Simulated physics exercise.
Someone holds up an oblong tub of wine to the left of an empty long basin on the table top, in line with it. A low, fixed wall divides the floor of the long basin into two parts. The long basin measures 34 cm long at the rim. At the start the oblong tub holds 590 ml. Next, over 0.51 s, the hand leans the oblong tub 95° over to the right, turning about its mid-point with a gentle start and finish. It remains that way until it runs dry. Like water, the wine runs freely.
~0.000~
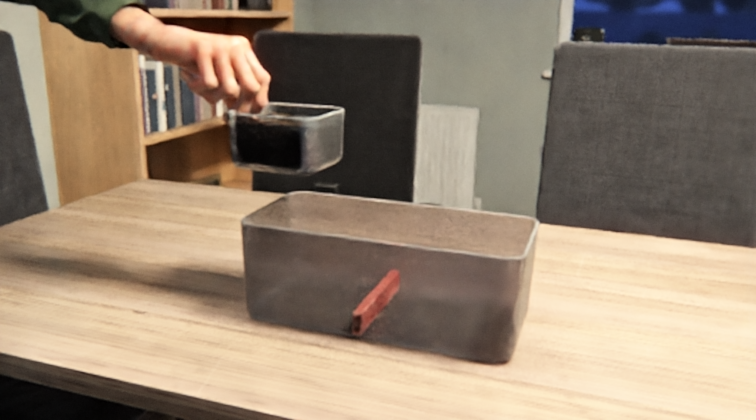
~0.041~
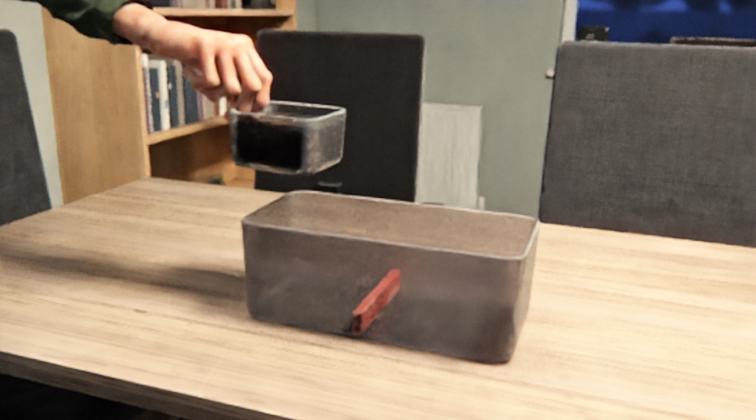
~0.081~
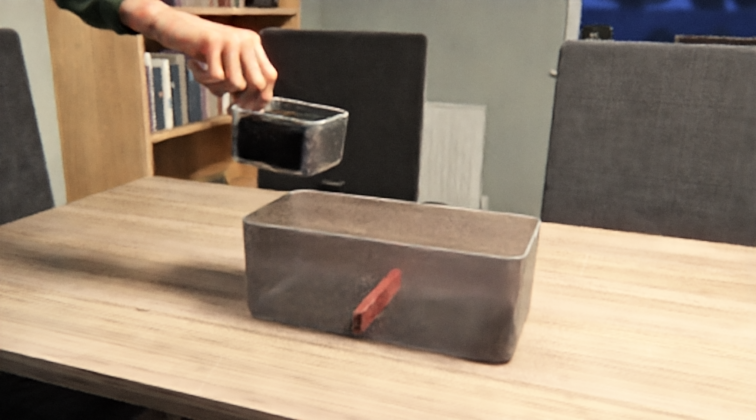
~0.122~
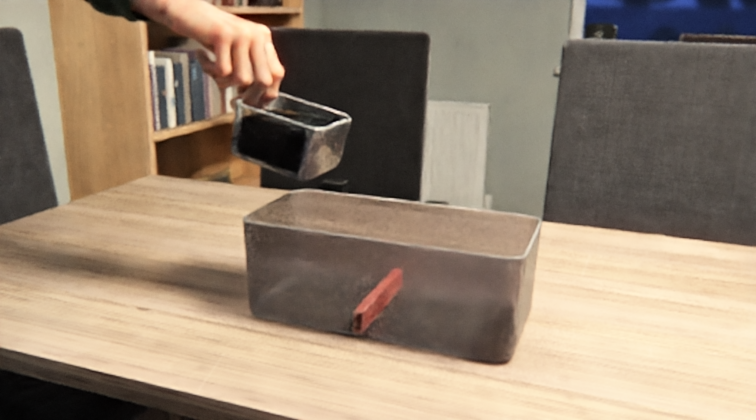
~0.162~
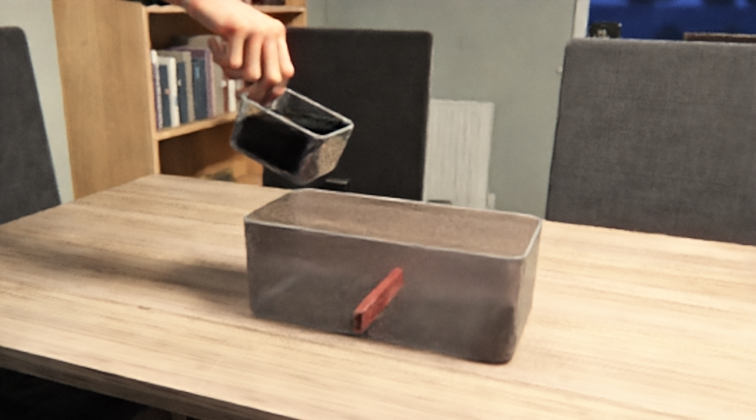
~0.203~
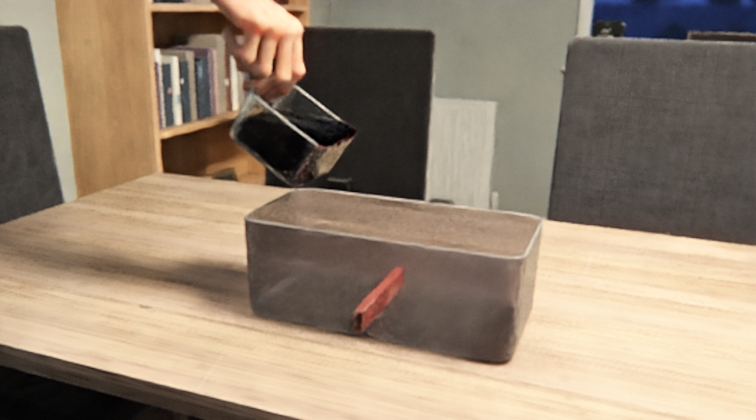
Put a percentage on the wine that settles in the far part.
Roughly 41 per cent ends up there.
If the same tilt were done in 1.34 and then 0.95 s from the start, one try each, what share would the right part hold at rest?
Try 1: 60 %; try 2: 55 %.
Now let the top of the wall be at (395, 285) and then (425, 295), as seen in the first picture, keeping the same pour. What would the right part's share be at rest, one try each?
Try 1: 10 %; try 2: 15 %.
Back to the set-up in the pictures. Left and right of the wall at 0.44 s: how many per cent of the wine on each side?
Near 24 on the left, 16 on the right.
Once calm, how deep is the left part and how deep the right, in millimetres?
I'd expect close to 16 mm on the left and close to 8 mm on the right.
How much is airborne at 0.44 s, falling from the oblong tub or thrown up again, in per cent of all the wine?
I'd put it at about 32 percent.
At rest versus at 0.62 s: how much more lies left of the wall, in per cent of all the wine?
That works out to roughly 12 per cent of the whole.
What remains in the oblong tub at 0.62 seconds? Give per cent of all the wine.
8 %.
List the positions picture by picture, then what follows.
In the first frame, tilt 0°; pouring edge (331, 115); surface from (251, 118) to (331, 124); the long basin's rim runs from (268, 207) to (532, 239); the wall's top is at (378, 291).
In the second frame, tilt 2°; pouring edge (332, 116); surface from (252, 117) to (332, 124).
In the third frame, tilt 6°; pouring edge (334, 119); surface from (254, 115) to (334, 124).
In the fourth frame, tilt 13°; pouring edge (337, 125); surface from (256, 113) to (337, 125).
In the fifth frame, tilt 22°; pouring edge (339, 133); surface from (256, 116) to (341, 127).
In the sixth frame, tilt 33°; pouring edge (340, 142); surface from (256, 114) to (342, 135); 4 per cent is over the edge.
After 0.44 s the tilt is 91° and 28 per cent is still to pour, 25 is left of the wall and 16 right of it.
After 0.62 s the tilt is 95° and 8 per cent is still to pour, 47 is left of the wall and 41 right of it.
After 0.81 s the tilt is 95° and 2 per cent is still to pour, 54 is left of the wall and 40 right of it.
After 1.01 s the tilt is 95° and 1 per cent is still to pour, 57 is left of the wall and 41 right of it.
In the end 58 per cent lies left of the wall, 41 right of it and 1 outside.
